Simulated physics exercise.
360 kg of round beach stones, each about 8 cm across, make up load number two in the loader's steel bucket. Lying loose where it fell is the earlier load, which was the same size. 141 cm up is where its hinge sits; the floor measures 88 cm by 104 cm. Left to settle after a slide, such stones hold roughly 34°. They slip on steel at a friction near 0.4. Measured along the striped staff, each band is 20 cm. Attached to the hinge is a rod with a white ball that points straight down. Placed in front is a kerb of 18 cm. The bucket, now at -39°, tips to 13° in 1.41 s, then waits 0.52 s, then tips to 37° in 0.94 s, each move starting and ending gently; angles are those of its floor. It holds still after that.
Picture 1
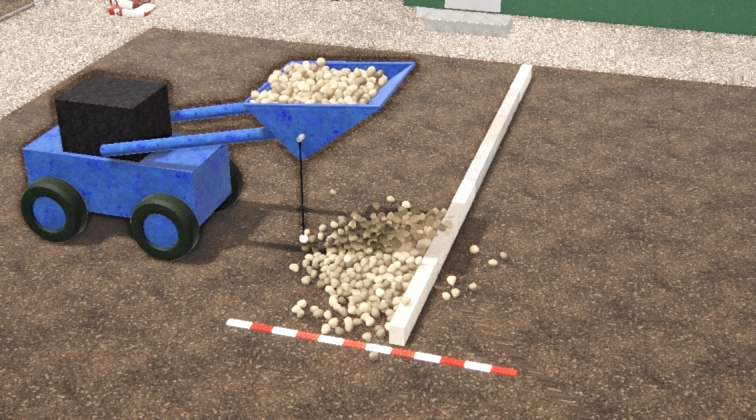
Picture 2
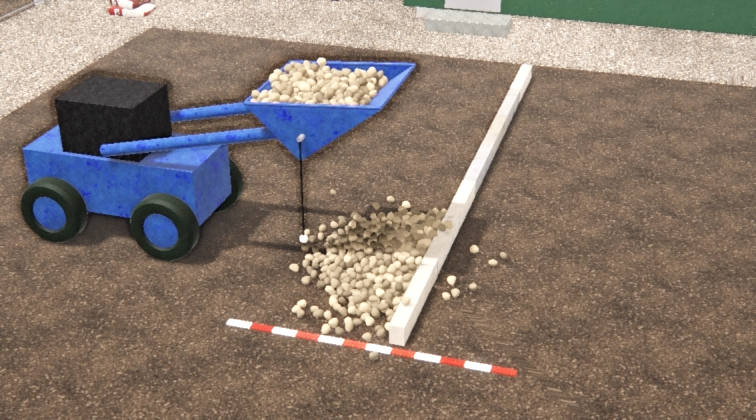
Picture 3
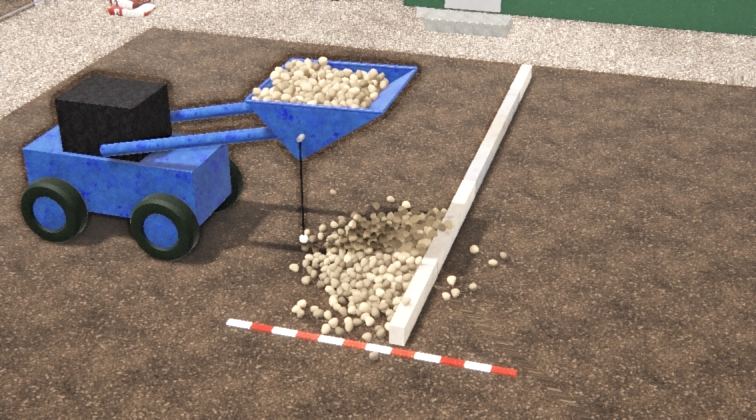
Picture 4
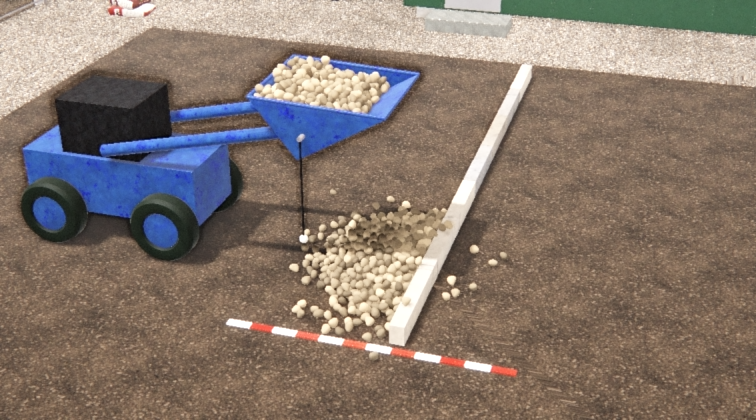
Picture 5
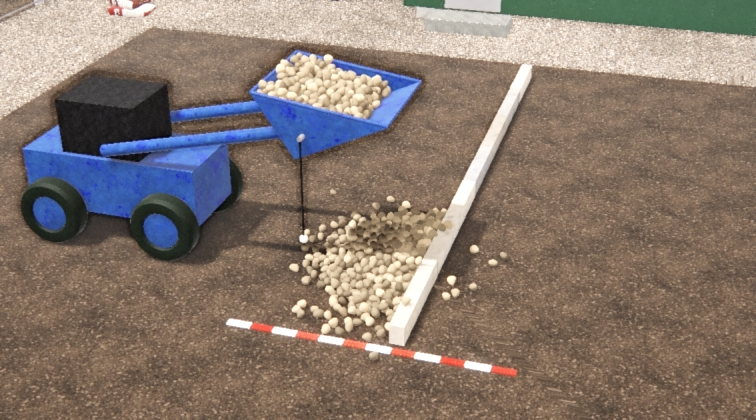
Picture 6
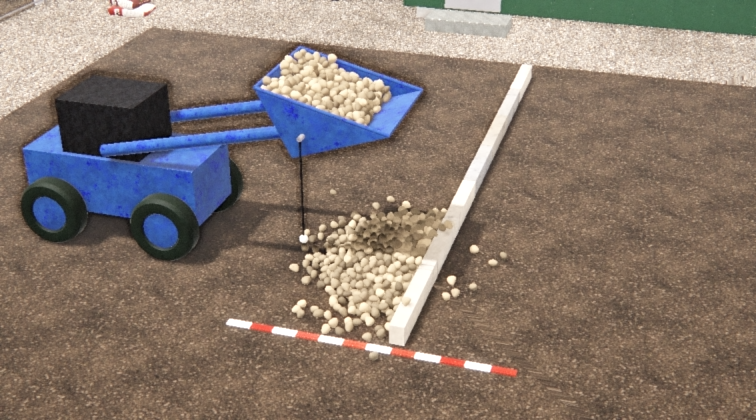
A blue loader standing still beside a heap of pale stones and a white kerb, its stone-filled bucket slowly rotating forward.
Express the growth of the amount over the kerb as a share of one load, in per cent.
Roughly 62 per cent of a load.
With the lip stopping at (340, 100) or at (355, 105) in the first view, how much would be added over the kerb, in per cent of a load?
First place about 10 %, second about 30 %.
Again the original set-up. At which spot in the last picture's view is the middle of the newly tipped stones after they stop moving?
Around (453, 262).
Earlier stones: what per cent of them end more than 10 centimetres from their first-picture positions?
0 per cent.
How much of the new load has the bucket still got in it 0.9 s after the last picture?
Estimate: 90 % remaining inside, roughly.
Then, 0.5 s after the last picture the floor is at 5°; in per cent of one load, 100 in the bucket, 99 on this side of the kerb, 1 over the kerb; the foremost stones are at (469, 268).
Then, 0.9 s after the last picture the floor is at 13°; in per cent of one load, 92 in the bucket, 107 on this side of the kerb, 1 over the kerb; the foremost stones are at (469, 268).
Then, 2.7 s after the last picture the floor is at 37°; in per cent of one load, 0 in the bucket, 144 on this side of the kerb, 56 over the kerb; the foremost stones are at (611, 293).
Then, 5.3 s after the last picture the floor is at 37°; in per cent of one load, 0 in the bucket, 137 on this side of the kerb, 63 over the kerb; the foremost stones are at (615, 292). Net gain over the kerb, 62.
